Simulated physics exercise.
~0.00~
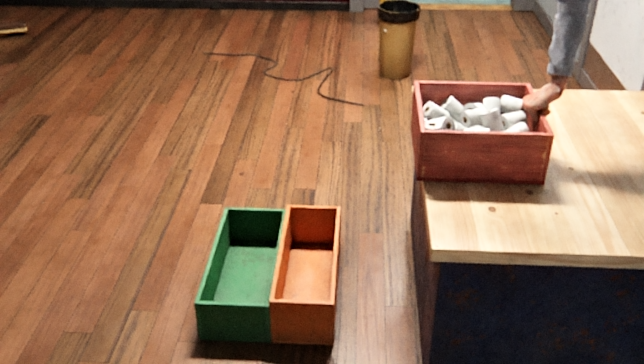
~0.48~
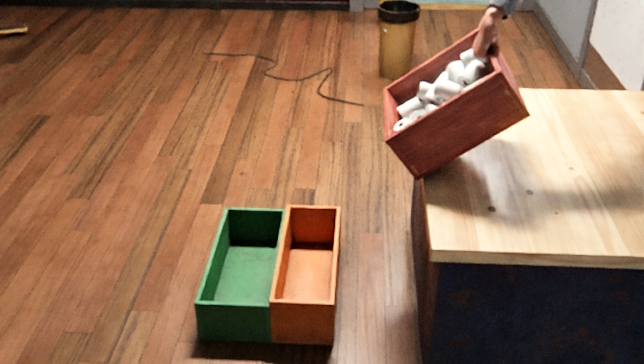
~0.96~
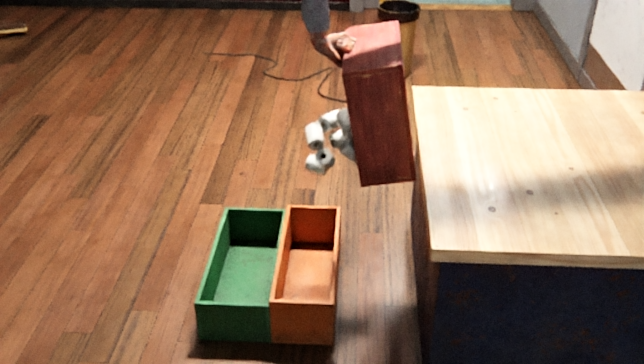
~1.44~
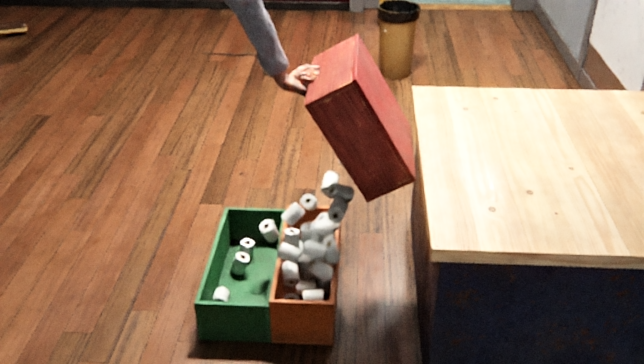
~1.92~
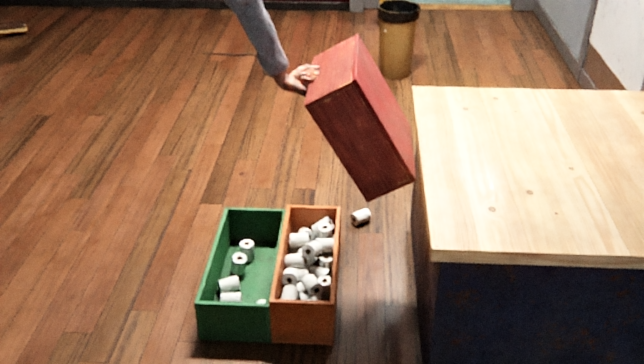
A hand tips a red crate, spilling white rolls mostly into the orange tub.
